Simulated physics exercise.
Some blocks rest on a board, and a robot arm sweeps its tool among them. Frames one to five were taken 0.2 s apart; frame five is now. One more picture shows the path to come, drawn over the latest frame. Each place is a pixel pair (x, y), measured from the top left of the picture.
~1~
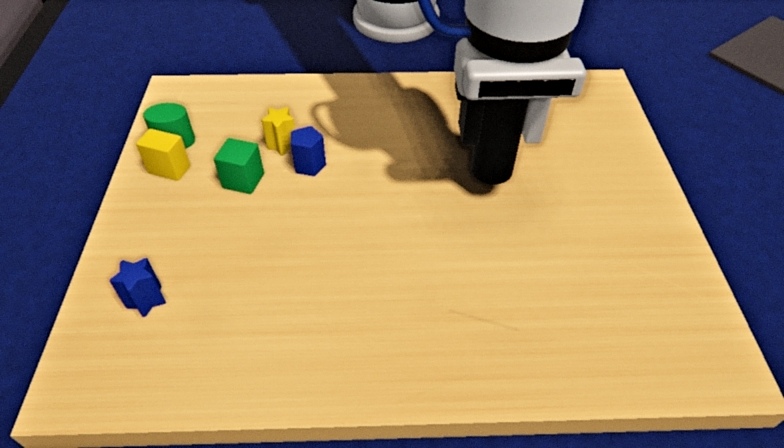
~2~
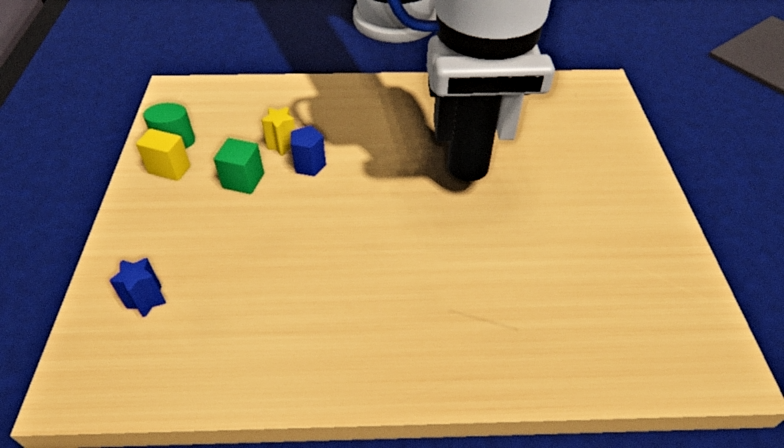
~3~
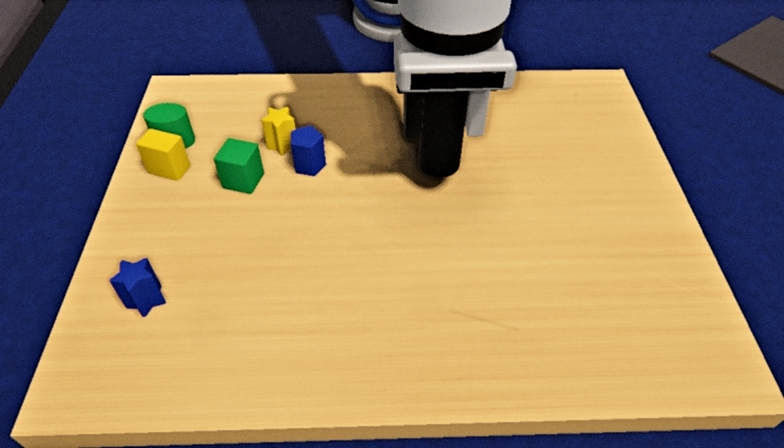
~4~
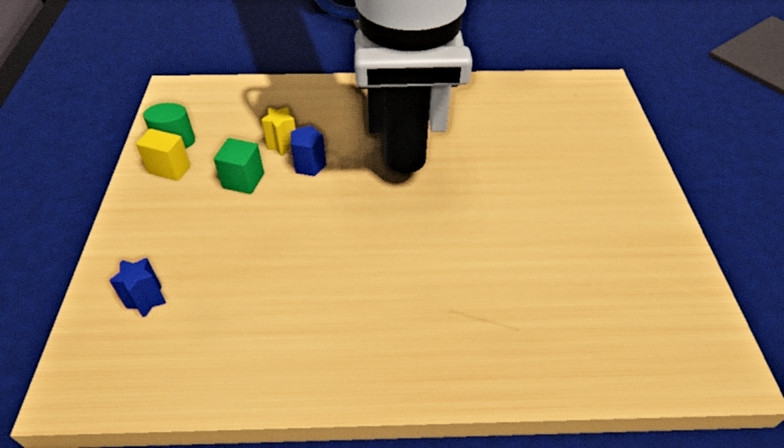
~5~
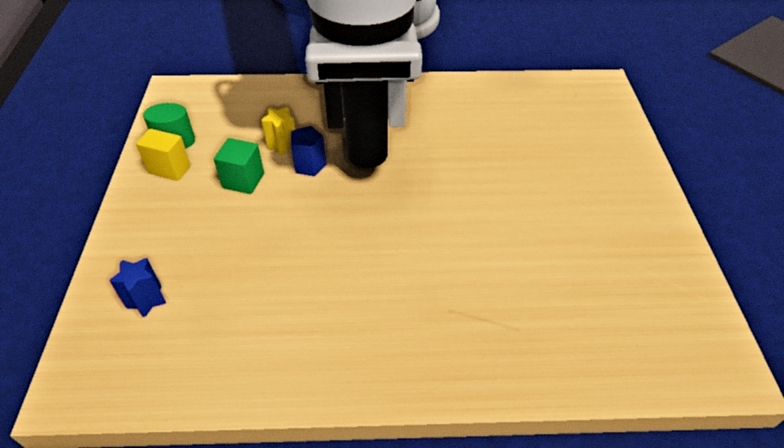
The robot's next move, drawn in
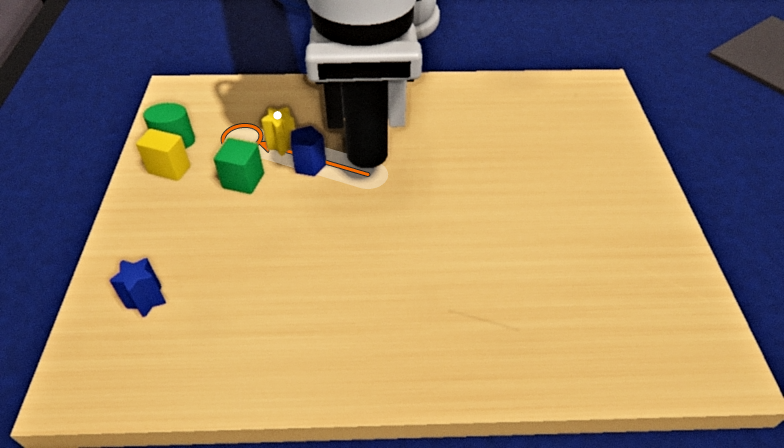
A robot arm slid its black tool steadily left across the upper part of a wooden board, nearing a small blue block, while the green, yellow and blue blocks all stayed still.
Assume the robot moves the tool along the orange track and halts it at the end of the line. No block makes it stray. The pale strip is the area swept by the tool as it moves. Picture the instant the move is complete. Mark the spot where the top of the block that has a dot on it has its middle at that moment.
It is at (210, 98).
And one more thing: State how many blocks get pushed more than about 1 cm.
There will be two blocks displaced.
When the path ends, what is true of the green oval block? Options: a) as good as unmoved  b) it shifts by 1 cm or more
a - as good as unmoved.
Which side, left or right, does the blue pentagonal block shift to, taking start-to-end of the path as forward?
It slides leftward.
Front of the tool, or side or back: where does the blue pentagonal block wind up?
At that point it is off to one side or behind.
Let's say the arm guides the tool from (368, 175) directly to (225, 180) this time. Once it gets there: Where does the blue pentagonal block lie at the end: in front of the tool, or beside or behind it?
At that point it is off to one side or behind.
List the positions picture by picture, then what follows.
Lower end of the tool (492, 170), tops of blocks, green oval block (164, 111), green square piece (236, 150), yellow star-shaped block (278, 115), blue pentagonal block (305, 136), in the first picture.
Tool (468, 167), blocks as before, in the second picture.
Tool (439, 164), blocks as before, in the third picture.
Tool (406, 160), blocks as before, in the fourth picture.
Tool (368, 155), green oval block (164, 111), green square piece (236, 150), yellow star-shaped block (278, 115), blue pentagonal block (305, 136), in the fifth picture.
The drawn path runs straight from (368, 175) to (242, 138); the dot is on the yellow star-shaped block.
On the path given first. One third of the way, tool (322, 142); blue pentagonal block (285, 135), turned 30° anticlockwise.
Two thirds of the way, tool (278, 129); green square piece (233, 152); yellow star-shaped block (251, 110), turned 50° clockwise; blue pentagonal block (243, 130), turned 70° anticlockwise.
At the end, tool (237, 118); green oval block not moved; green square piece (233, 152); yellow star-shaped block (210, 98), turned 50° clockwise; blue pentagonal block (212, 129), turned 140° anticlockwise.
